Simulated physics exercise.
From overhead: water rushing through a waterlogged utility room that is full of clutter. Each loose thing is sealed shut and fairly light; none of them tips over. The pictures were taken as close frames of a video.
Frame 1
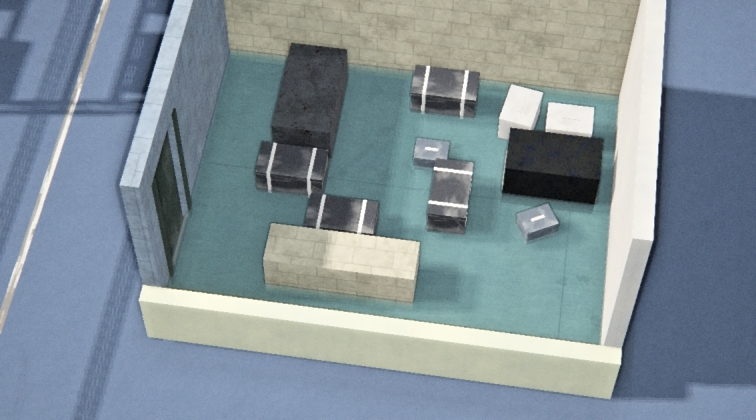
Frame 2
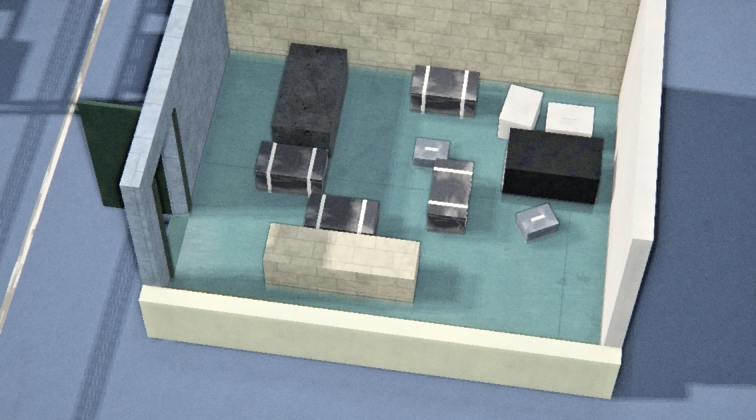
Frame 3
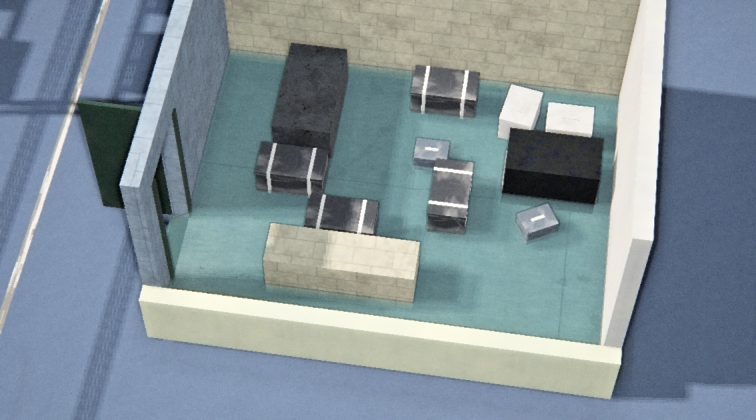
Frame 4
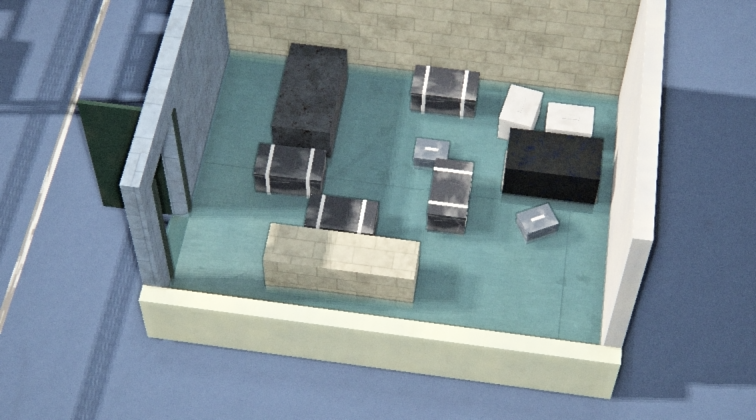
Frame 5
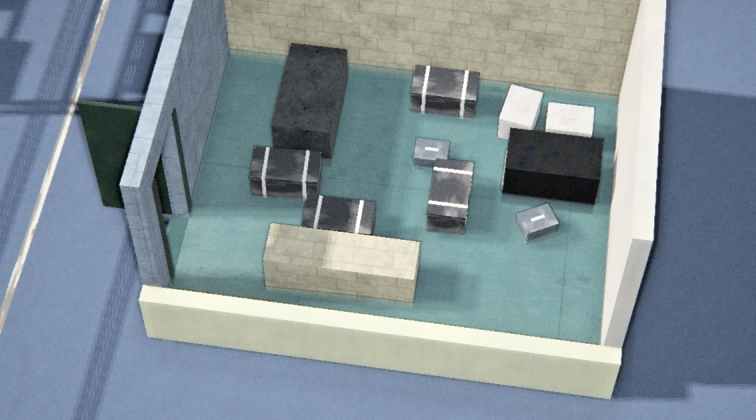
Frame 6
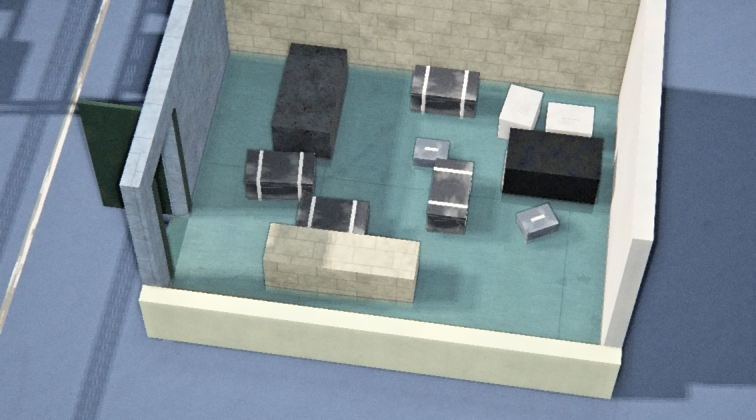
A green door swings open on the left, then two dark trunks drift slightly left.
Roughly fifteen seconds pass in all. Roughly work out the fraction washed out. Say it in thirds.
Honestly, the part swept out lands in the lowest band of thirds.
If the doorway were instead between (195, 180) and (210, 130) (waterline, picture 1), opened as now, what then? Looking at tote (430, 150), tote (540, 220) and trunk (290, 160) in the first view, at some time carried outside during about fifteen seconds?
Remains, remains, escapes.
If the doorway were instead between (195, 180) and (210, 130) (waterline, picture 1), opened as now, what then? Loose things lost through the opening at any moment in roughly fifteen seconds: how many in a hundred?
Close to 10 percent.
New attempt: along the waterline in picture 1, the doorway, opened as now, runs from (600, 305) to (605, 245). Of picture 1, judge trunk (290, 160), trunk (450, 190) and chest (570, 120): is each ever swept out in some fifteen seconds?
Sequentially: Remains indoors, leaves the room, remains indoors.
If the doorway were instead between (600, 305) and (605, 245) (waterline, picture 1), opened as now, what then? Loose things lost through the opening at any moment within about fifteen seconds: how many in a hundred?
It comes to about 40 per cent.
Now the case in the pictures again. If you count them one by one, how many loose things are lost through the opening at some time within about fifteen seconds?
You get 2.
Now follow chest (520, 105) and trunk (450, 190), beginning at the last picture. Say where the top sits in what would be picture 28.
Approximately (479, 120) for the first and (375, 211) for the second.
A moment on, 0 of 8 are out; 8 afloat.
Next, 0 of 8 are out; 8 afloat.
Later, 2 of 8 are out; 6 afloat.
In the end, 2 of 8 are out; 6 afloat.
